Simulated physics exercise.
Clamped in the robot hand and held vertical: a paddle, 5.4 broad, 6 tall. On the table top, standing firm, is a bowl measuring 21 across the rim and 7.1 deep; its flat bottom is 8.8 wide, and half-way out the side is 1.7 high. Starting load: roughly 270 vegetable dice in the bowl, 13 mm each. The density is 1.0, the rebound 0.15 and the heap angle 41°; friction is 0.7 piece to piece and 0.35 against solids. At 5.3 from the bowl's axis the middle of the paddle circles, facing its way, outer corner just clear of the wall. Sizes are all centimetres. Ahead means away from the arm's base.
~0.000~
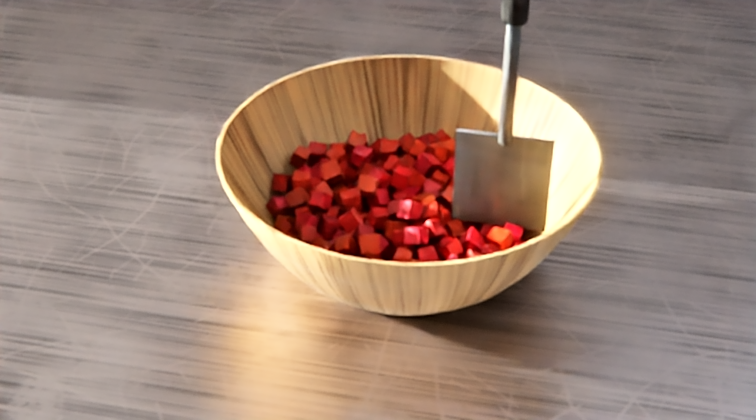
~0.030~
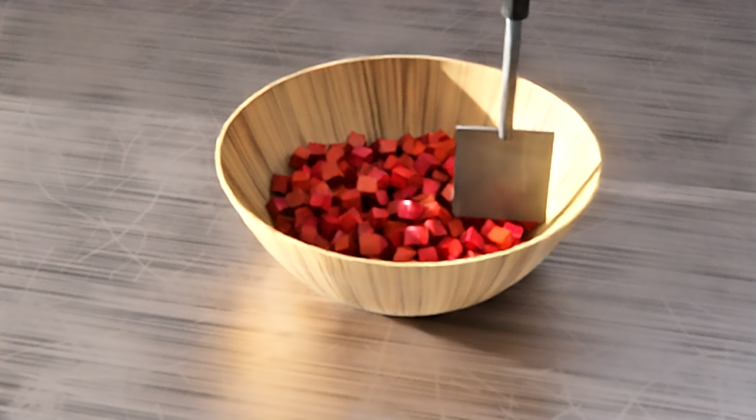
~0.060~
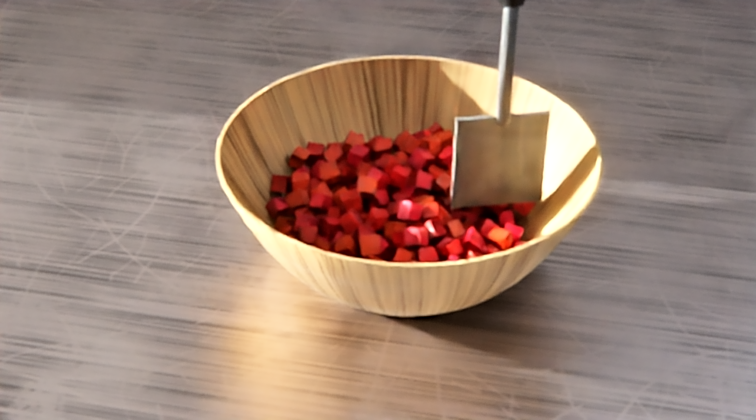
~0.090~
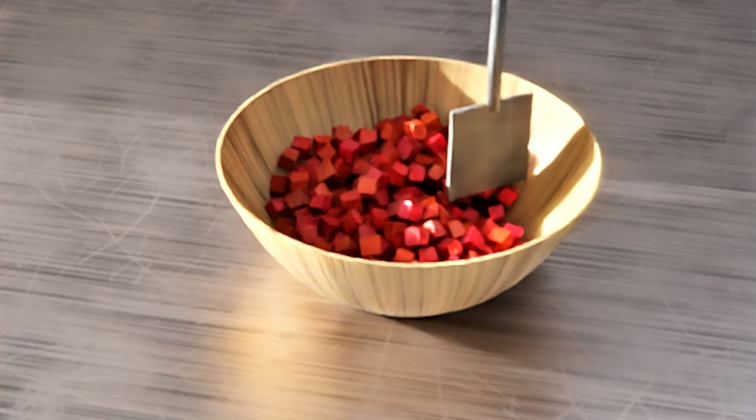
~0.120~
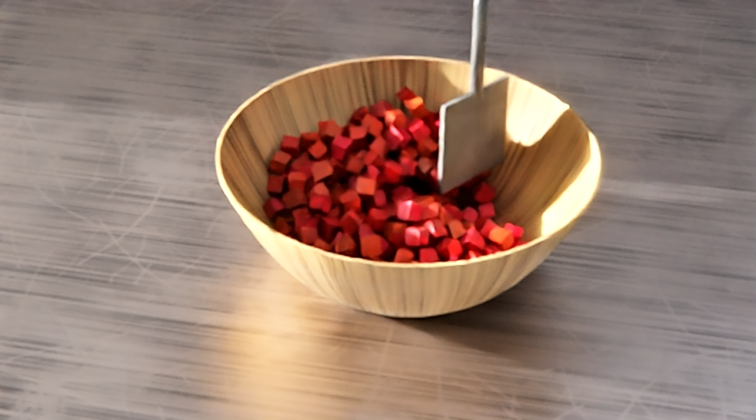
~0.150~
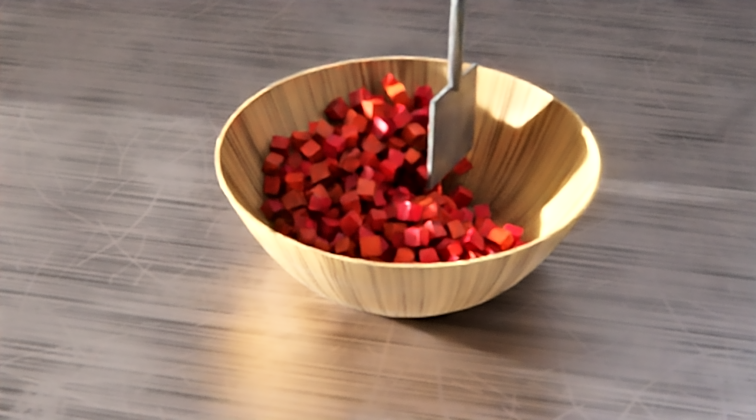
To begin with, a flat metal paddle stands upright at the right side of a wooden bowl of small red cubes on a streaked table top. The paddle then sweeps around toward the back of the bowl, turning nearly edge-on, and pushes cubes into a higher heap against the back wall.
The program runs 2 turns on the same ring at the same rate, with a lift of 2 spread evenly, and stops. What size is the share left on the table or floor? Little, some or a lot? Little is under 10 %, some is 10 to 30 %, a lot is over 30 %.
Some.
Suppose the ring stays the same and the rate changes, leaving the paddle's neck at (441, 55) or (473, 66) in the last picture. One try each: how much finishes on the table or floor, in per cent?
About 30 and 15 %.
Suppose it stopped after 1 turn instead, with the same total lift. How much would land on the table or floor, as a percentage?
In that case some 5 per cent.
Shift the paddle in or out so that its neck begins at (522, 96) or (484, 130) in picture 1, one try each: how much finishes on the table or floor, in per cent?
I'd put it at around 5 and 15 percent.
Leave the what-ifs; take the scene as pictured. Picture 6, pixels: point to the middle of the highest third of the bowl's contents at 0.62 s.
Roughly pixel (525, 207).
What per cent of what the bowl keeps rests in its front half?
50 %.
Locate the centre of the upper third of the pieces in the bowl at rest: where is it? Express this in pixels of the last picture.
I'd say close to (401, 208).
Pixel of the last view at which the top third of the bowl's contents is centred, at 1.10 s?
(337, 238).
By 0.62 s, 326° round, highest piece 9 above the table; 248 in the bowl, 19 on the table or floor, 5 in flight or on the tool.
By 1.10 s, 221° round, highest piece 8 above the table; 226 in the bowl, 43 on the table or floor, 3 in flight or on the tool.
By 1.53 s, 0° round, highest piece 6 above the table; 225 in the bowl, 47 on the table or floor.
By 2.23 s, 0° round, highest piece 5 above the table; 225 in the bowl, 47 on the table or floor.
Final count, 225 in the bowl, 47 on the table or floor. That is 17 % on the table or floor.
